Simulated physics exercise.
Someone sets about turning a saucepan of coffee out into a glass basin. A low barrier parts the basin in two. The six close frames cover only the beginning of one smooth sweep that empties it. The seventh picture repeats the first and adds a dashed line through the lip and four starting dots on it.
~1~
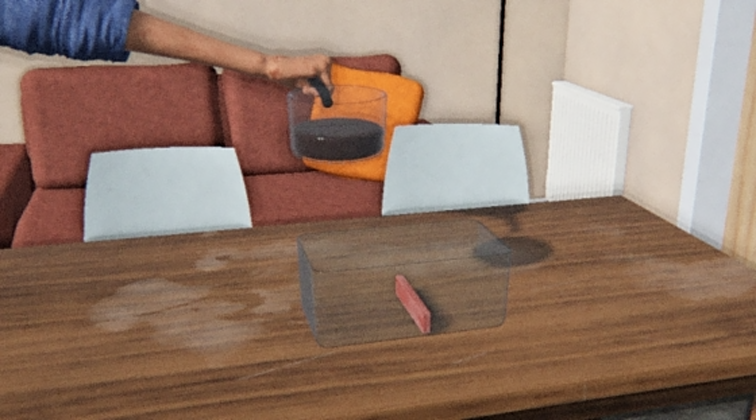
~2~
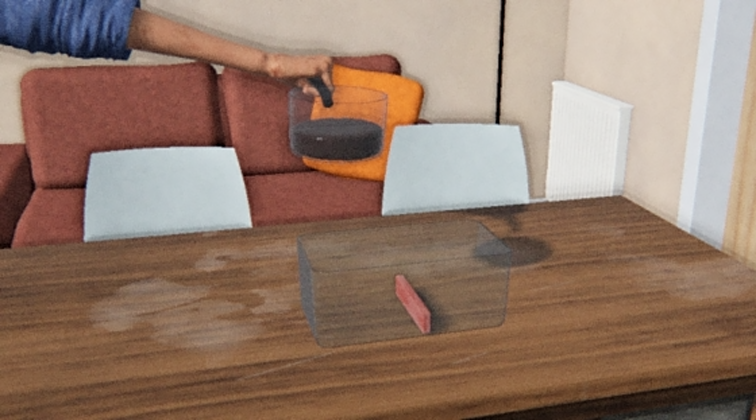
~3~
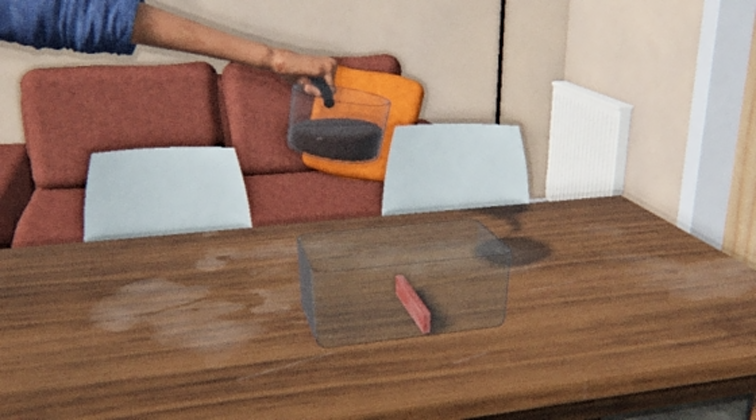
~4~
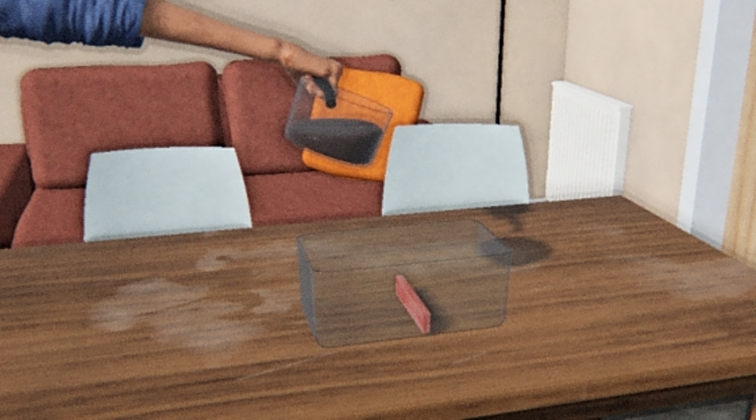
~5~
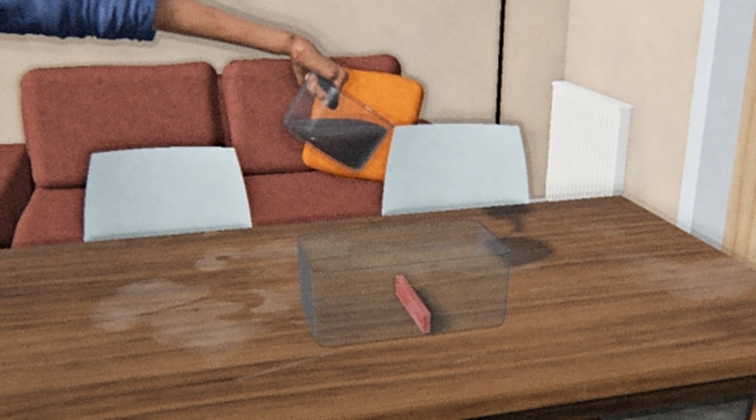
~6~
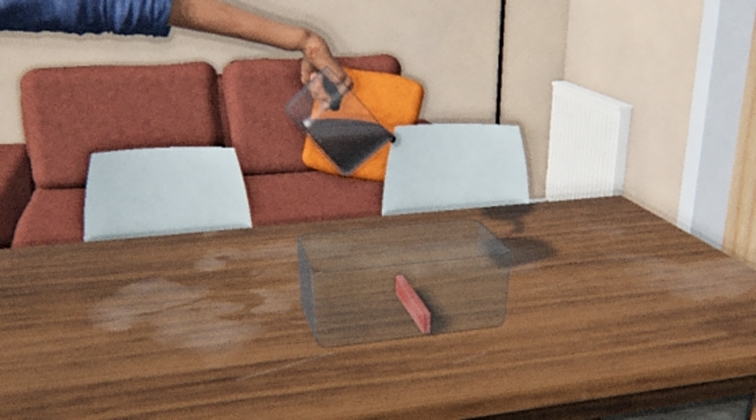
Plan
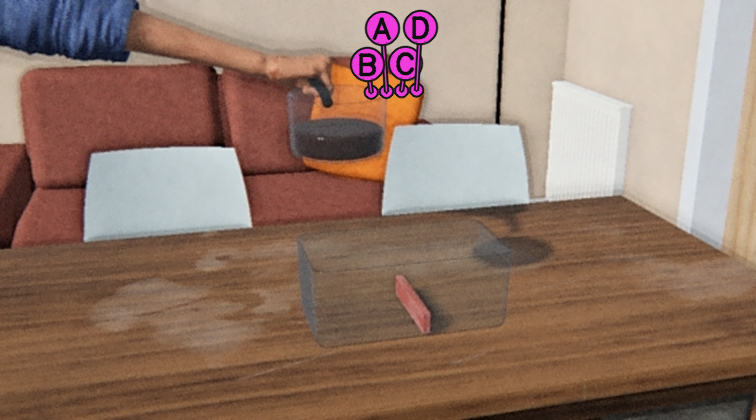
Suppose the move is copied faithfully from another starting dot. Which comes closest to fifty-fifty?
Spot B.
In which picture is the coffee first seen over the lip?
In picture 6.
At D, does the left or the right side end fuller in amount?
The right one.
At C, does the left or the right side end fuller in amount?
The right side.
In magenta, A at (386, 91); B at (371, 92); C at (401, 90); D at (416, 90).
Choosing A, about 11 % ends left of the wall and 88 % right of it.
Choosing B, about 49 % ends left of the wall and 49 % right of it.
Choosing C, about 10 % ends left of the wall and 89 % right of it.
Choosing D, about 9 % ends left of the wall and 89 % right of it.
